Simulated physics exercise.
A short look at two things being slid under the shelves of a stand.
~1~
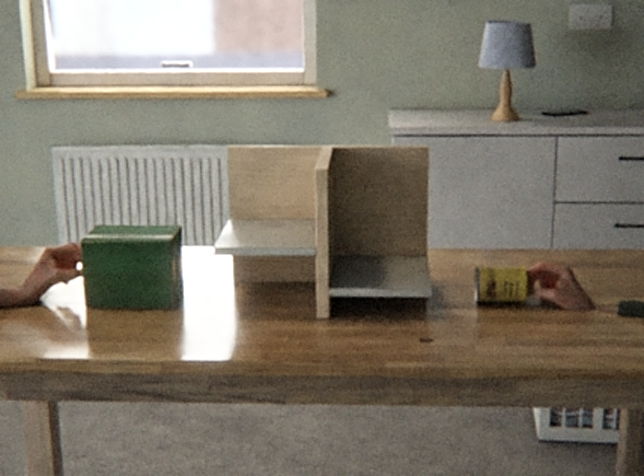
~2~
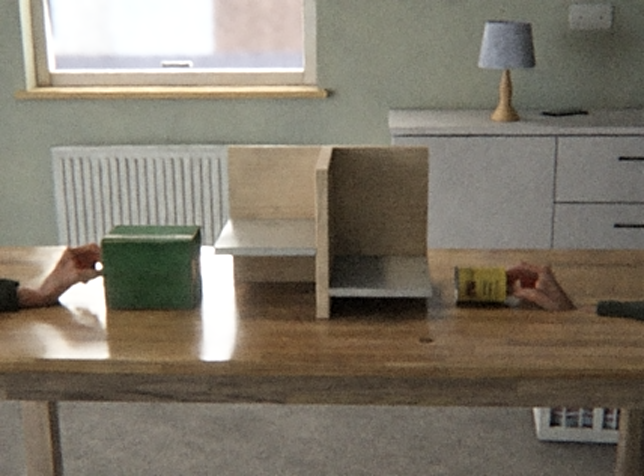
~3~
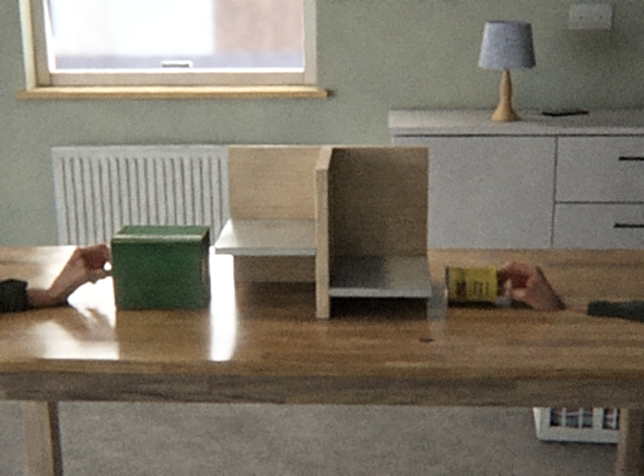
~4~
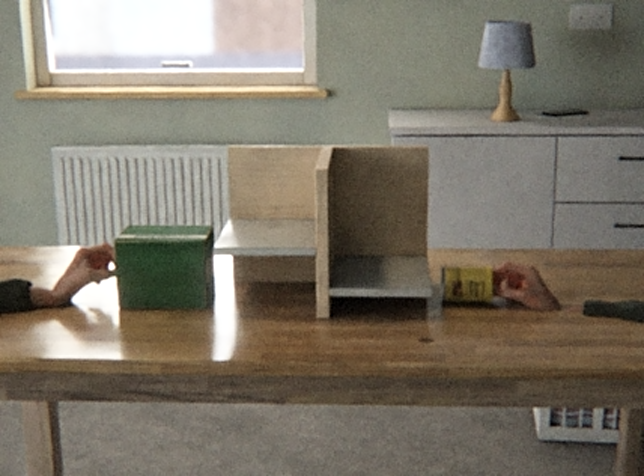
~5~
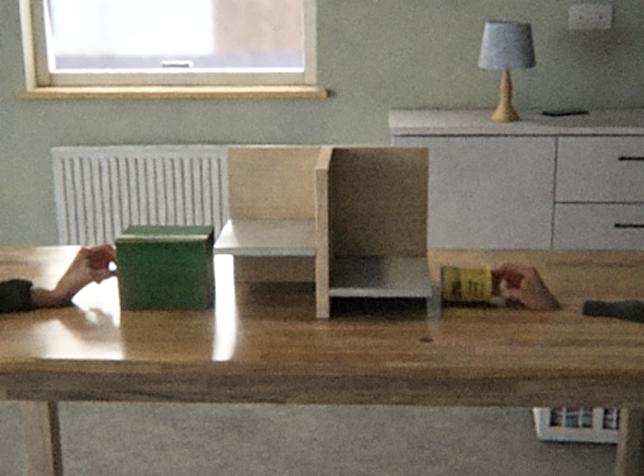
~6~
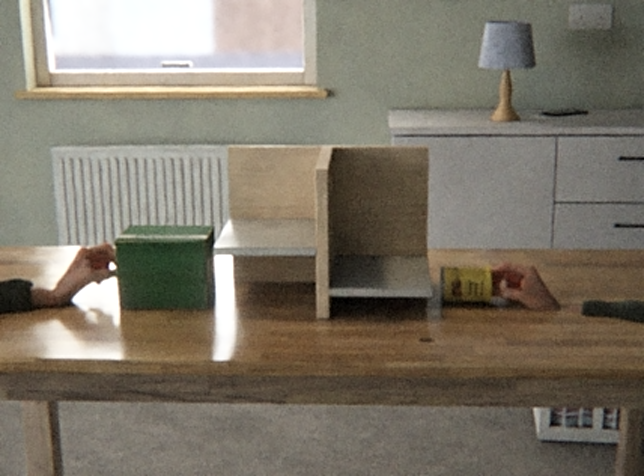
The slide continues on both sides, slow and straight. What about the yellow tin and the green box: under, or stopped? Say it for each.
Here the yellow tin stops at the shelf, the green box stops at the shelf.
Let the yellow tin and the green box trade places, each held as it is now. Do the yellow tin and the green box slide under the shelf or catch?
The yellow tin gets in and the green box stops at the shelf.
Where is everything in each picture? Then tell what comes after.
In the first picture, hands sliding the things forward; yellow tin (500, 284); green box (134, 266); shelf (326, 229).
In the second picture, hands sliding the things forward; green box (153, 266); shelf (326, 229).
In the third picture, hands sliding the things forward; yellow tin (470, 284); shelf (326, 229).
In the fourth picture, hands sliding the things forward; green box (167, 266); shelf (326, 229).
In the fifth picture, hands sliding the things forward; yellow tin (466, 284); shelf (326, 229).
In the sixth picture, hands sliding the things forward; yellow tin (465, 284); green box (167, 266); shelf (326, 229).
Then, 0.32 s after the last picture, yellow tin sliding up to the opening near (453, 284); green box stopped at the opening near (179, 267).
At rest, the yellow tin catches on the edge, near (453, 284); the green box catches on the edge, near (179, 266).
